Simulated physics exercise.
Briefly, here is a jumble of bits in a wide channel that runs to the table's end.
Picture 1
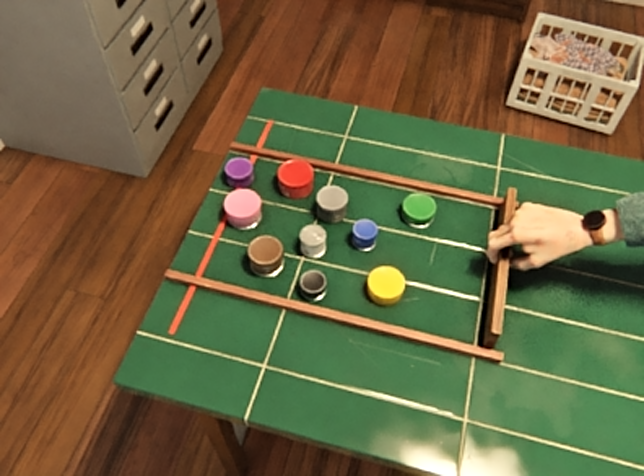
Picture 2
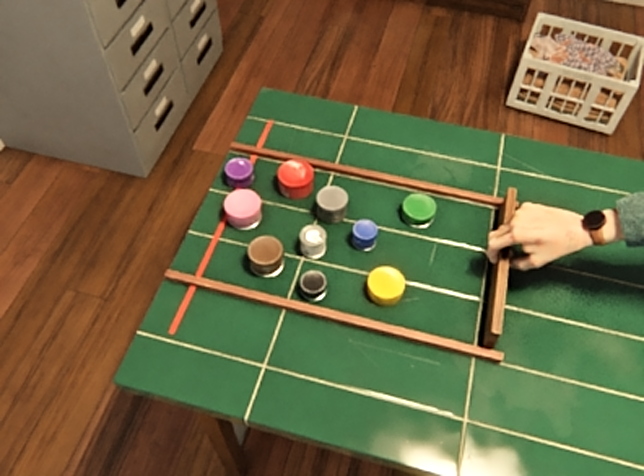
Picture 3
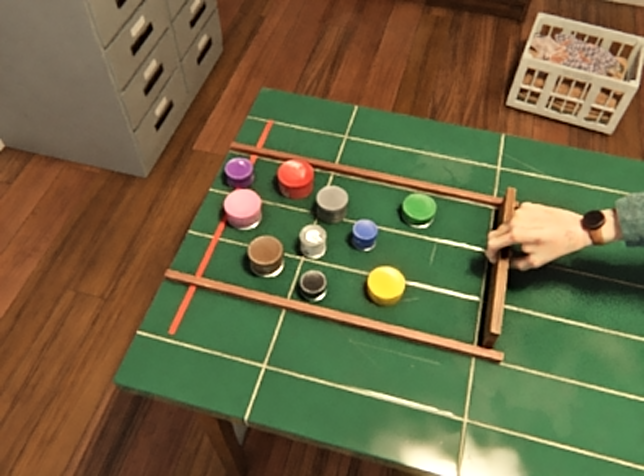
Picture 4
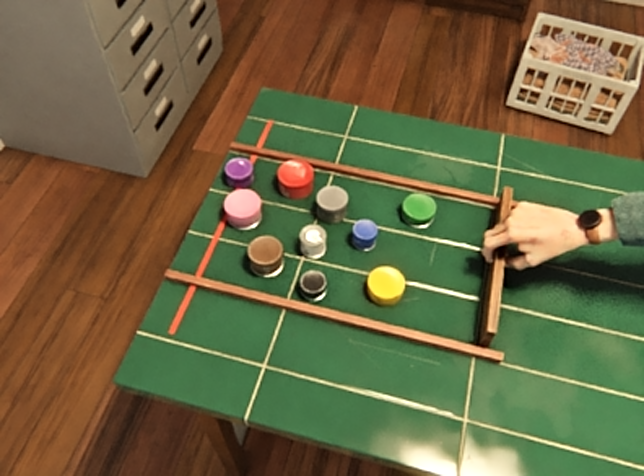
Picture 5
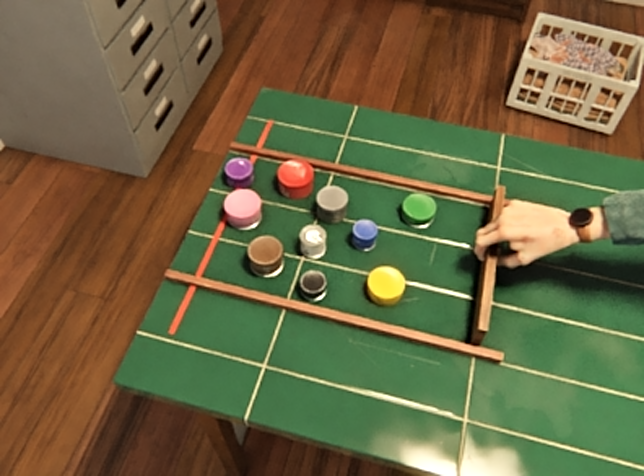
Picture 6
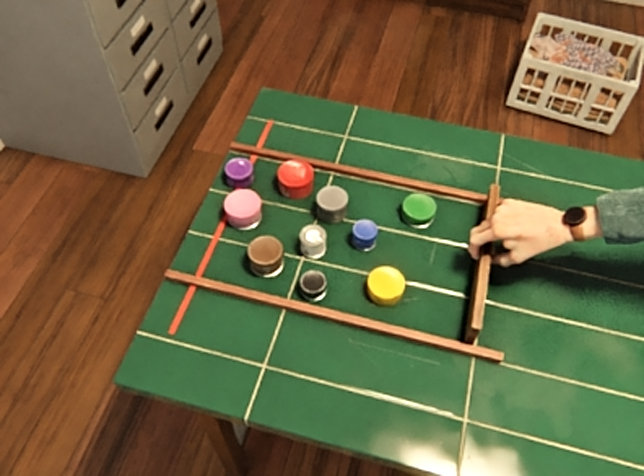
At first, a hand grips a wooden board set across a channel between two wooden strips on a green table, with colourful round tubs and pots scattered to its left. Then the hand slides the board slightly left, while the tubs stay still and a gap remains between them and the board.
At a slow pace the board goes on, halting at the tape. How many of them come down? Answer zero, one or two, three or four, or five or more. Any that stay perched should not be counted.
Three or four.
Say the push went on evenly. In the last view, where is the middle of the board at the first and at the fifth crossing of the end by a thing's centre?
The first puts it near (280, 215), the next near (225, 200).
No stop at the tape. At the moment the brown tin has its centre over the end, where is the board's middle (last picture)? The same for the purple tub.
I reckon its middle sits around (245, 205) and then around (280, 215).
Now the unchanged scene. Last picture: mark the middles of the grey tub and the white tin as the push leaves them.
Final spots - grey tub (212, 177), white tin (211, 215).
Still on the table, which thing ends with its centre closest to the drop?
Grey tub.
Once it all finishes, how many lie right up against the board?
The count in contact is 5.
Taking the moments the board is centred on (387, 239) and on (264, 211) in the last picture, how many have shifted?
2 at one spot and 10 at the other.
A little later, none off yet; purple tub at rest near (240, 173); pink tin at rest near (243, 210); red tub at rest near (296, 179).
When it is over, the number that fall off is three or four; down, brown tin, red tub, pink tin and purple tub.
